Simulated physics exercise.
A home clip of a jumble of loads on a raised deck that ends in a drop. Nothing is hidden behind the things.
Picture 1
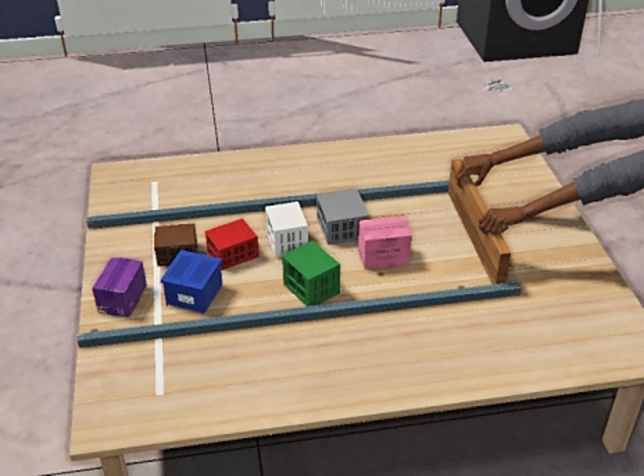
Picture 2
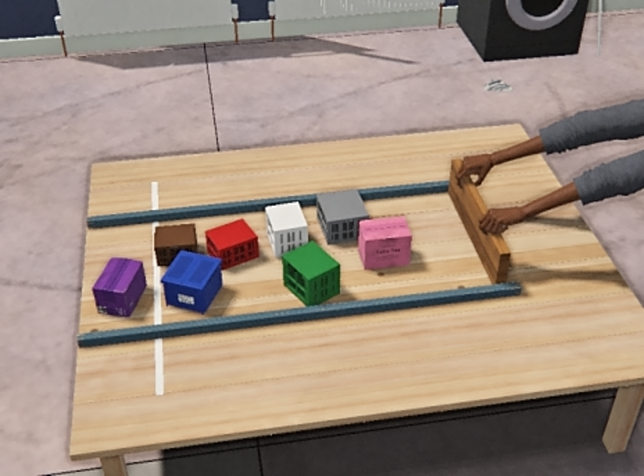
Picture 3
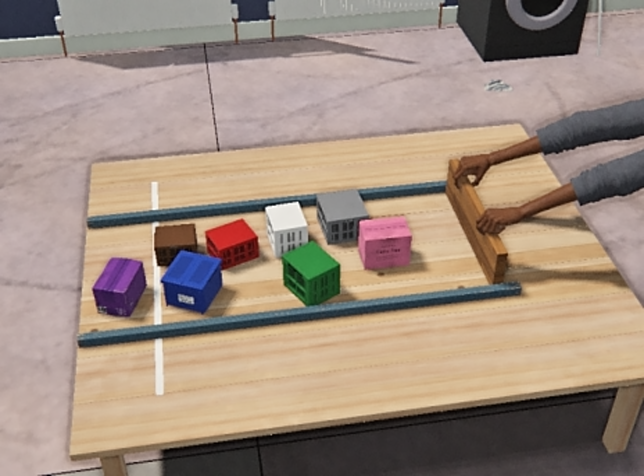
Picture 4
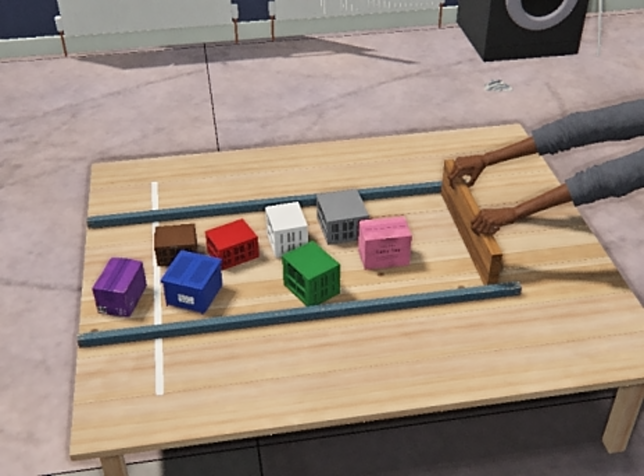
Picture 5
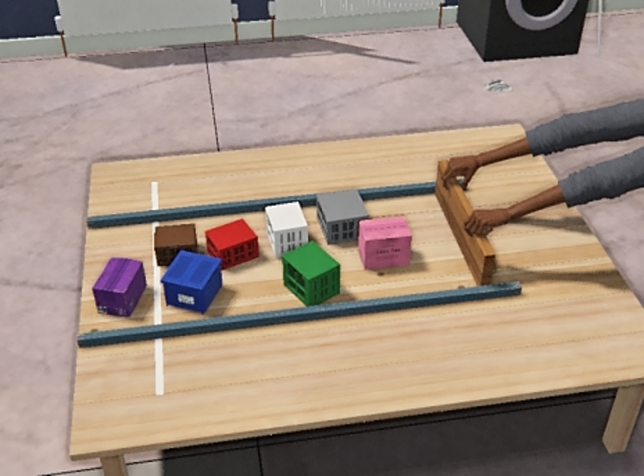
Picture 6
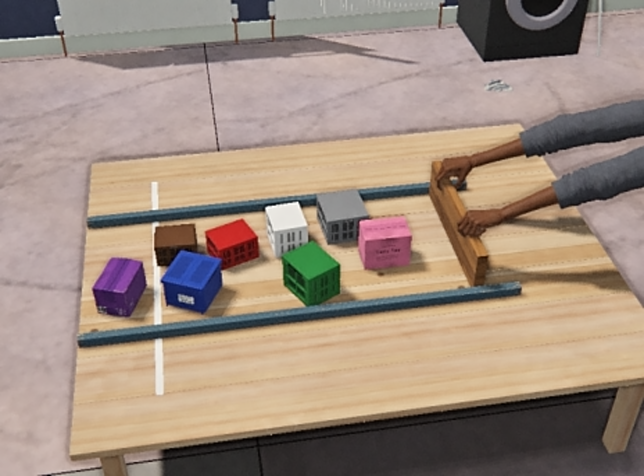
A wooden plank, held by two hands between two blue rails on a table, slides slightly left toward a group of colored boxes and crates, which stay still near a strip of white tape without being touched.
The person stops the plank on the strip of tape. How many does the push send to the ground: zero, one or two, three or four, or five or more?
Outcome: The number that fall off is three or four.
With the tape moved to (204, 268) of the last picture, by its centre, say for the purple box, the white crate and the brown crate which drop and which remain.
The purple box does not fall; the white crate survives; the brown crate tumbles off.
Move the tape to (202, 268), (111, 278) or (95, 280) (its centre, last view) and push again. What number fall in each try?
The counts: 1, 5 and 8.
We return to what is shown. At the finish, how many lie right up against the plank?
In contact: 3.
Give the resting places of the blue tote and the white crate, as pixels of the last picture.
The blue tote stops around (83, 301); the white crate around (93, 252).
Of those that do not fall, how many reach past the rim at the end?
2 of them.
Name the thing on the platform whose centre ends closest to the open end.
It is the blue tote.
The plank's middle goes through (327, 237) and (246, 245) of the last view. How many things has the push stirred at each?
At the one place 5, at the other 7.
Soon after, none off yet; purple box at rest near (120, 287); brown crate at rest near (176, 245); blue tote at rest near (193, 282).
In the end, the number that fall off is three or four; gone, red crate, brown crate and purple box.
